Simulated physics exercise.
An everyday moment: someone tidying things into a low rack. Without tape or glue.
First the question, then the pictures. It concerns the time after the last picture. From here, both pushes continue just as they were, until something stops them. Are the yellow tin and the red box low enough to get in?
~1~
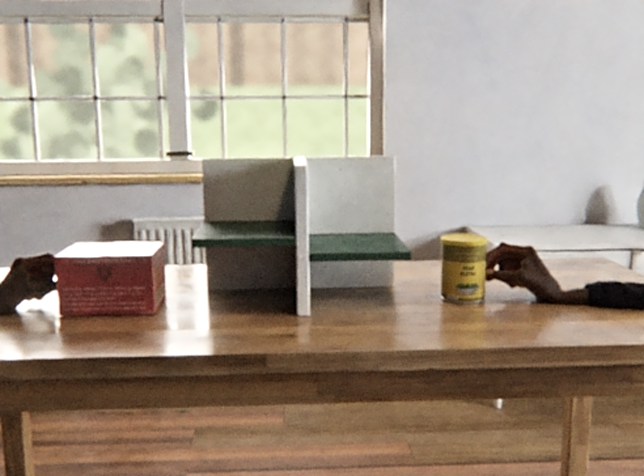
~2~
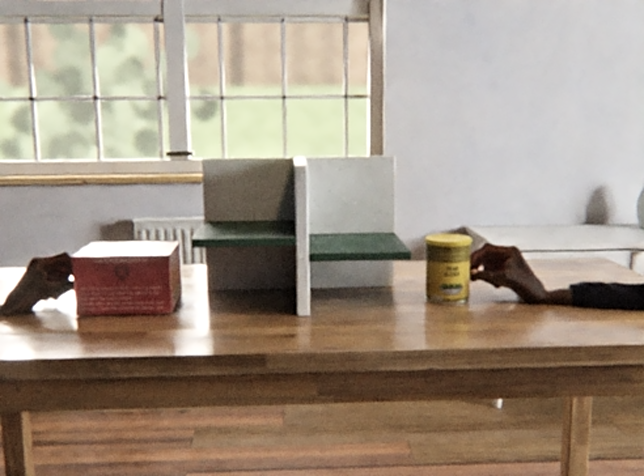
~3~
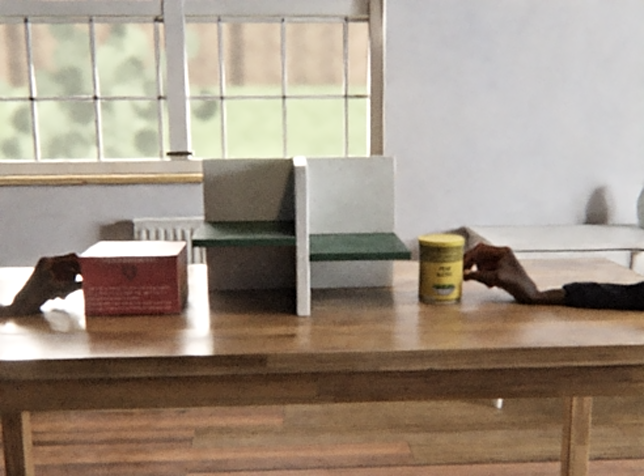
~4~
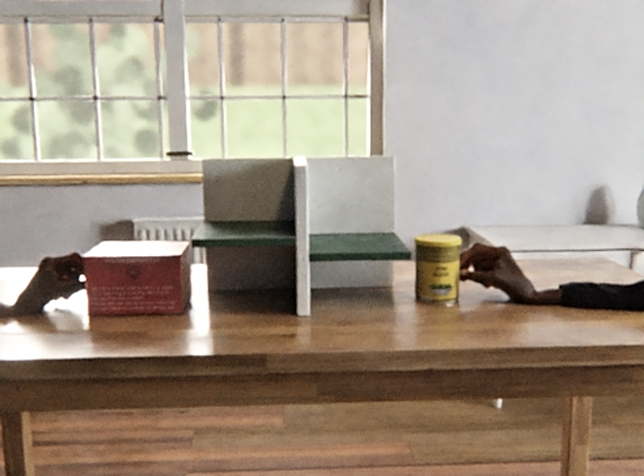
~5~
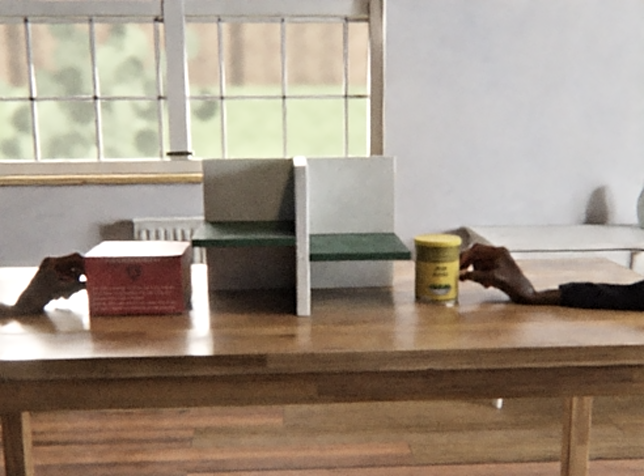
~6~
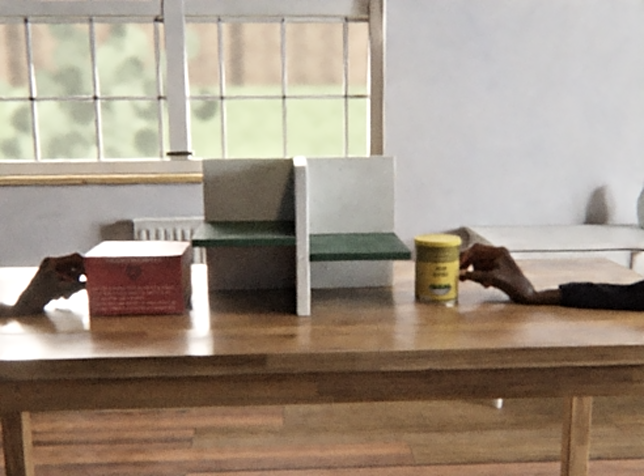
In the end the yellow tin stops at the shelf, the red box goes under.
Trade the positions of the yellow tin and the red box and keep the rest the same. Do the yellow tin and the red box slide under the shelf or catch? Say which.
Yellow tin: Clear; red box: Blocked.
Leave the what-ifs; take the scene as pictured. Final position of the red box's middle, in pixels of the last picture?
Somewhere around pixel (246, 275).
Then, 0.46 s past the last view, yellow tin stopped at the opening near (425, 269); red box sliding up to the opening near (178, 276).
Finally, the yellow tin catches on the edge, near (425, 269); the red box slides in, near (247, 275).
